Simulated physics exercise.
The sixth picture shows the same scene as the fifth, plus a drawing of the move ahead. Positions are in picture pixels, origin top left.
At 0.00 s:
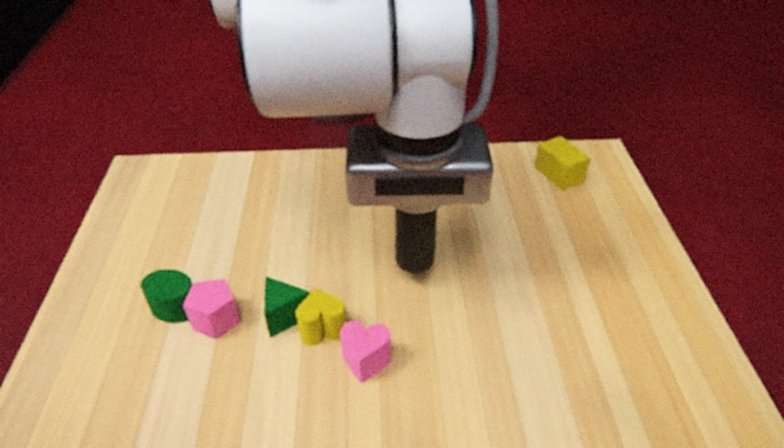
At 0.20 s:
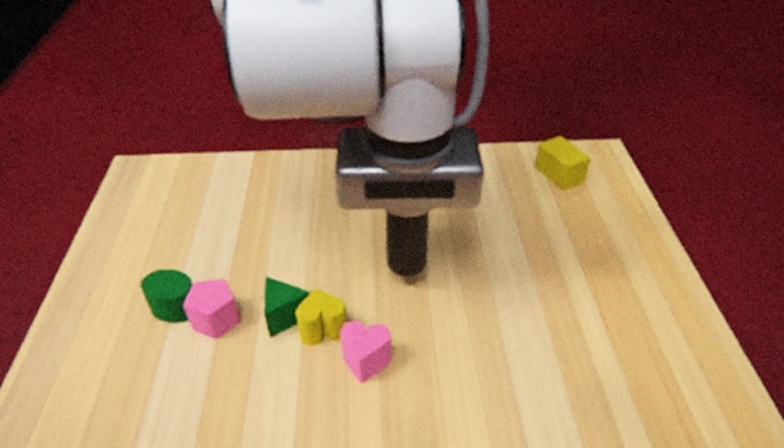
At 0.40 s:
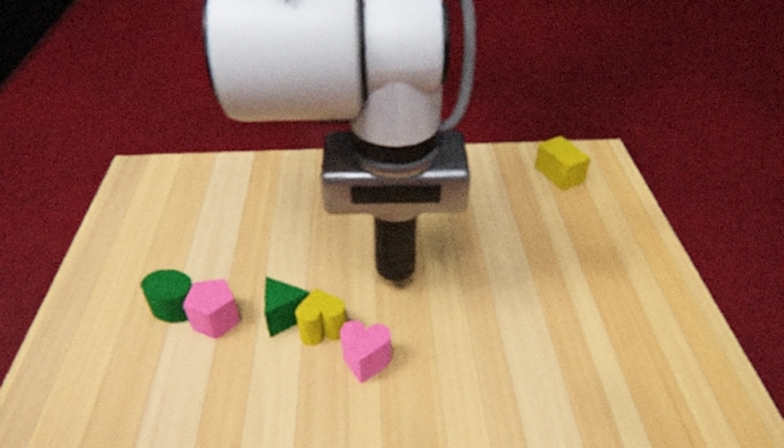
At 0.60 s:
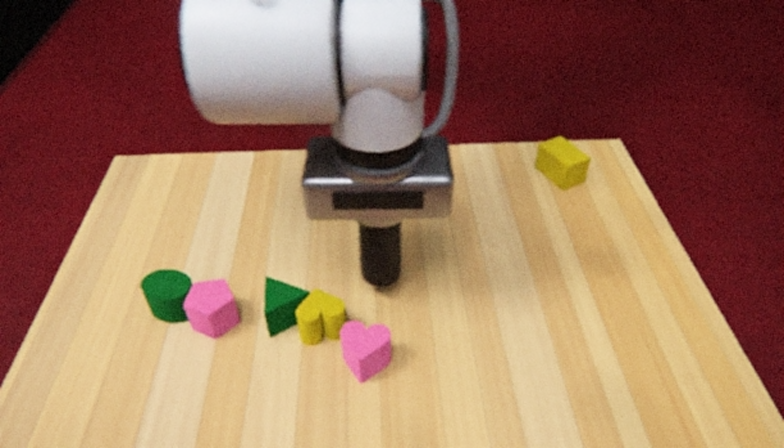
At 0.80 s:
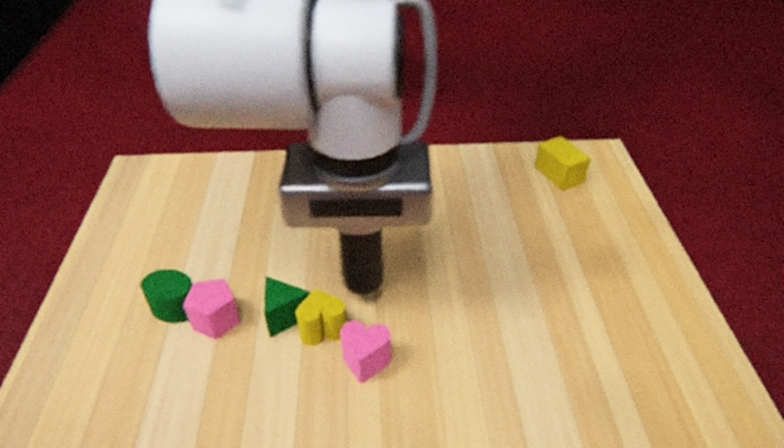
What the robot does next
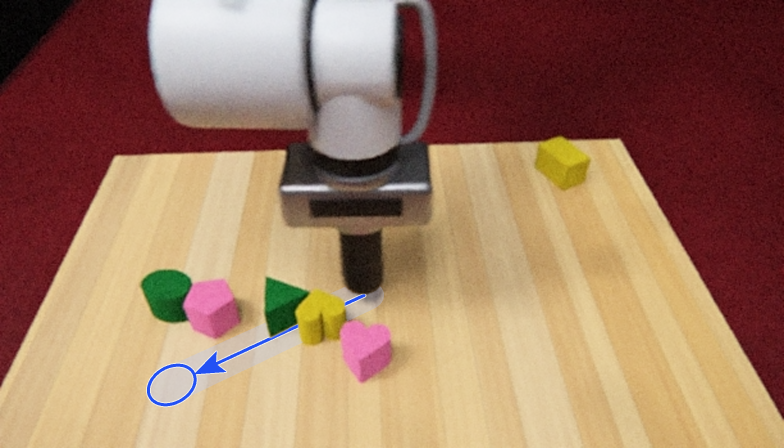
On a light wooden table against a red backdrop, a white robot arm with a dark rod moves left and slightly toward the viewer, nearing a row of green, pink and yellow blocks that stay still, as does another yellow block.
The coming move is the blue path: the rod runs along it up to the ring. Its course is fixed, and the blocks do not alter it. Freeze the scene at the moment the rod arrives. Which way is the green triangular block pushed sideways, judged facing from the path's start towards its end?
Off to the right side.
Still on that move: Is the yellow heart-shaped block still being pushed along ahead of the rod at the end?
The answer is no.
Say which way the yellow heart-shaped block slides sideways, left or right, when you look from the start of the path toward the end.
Displaced left.
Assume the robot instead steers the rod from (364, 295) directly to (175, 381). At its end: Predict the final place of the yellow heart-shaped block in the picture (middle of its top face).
Roughly at (269, 347).
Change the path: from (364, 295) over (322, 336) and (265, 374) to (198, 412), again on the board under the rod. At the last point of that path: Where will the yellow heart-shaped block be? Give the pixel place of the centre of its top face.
The answer is (142, 409).
The drawn path runs straight from (364, 295) to (172, 384).
On the path given first. One third of the way, rod (302, 308); green triangular block (253, 296), turned 25° clockwise; yellow heart-shaped block (288, 330), turned 30° anticlockwise.
Two thirds of the way, rod (236, 338); green elliptical block (148, 273), turned 30° anticlockwise; pink five-sided block (188, 286), turned 40° clockwise; green triangular block (205, 312), turned 90° clockwise; yellow heart-shaped block (268, 349), turned 60° anticlockwise.
At the end, rod (165, 370); green elliptical block (147, 271), turned 40° anticlockwise; pink five-sided block (186, 283), turned 50° clockwise; green triangular block (177, 321), turned 135° clockwise; yellow heart-shaped block (268, 349), turned 60° anticlockwise.
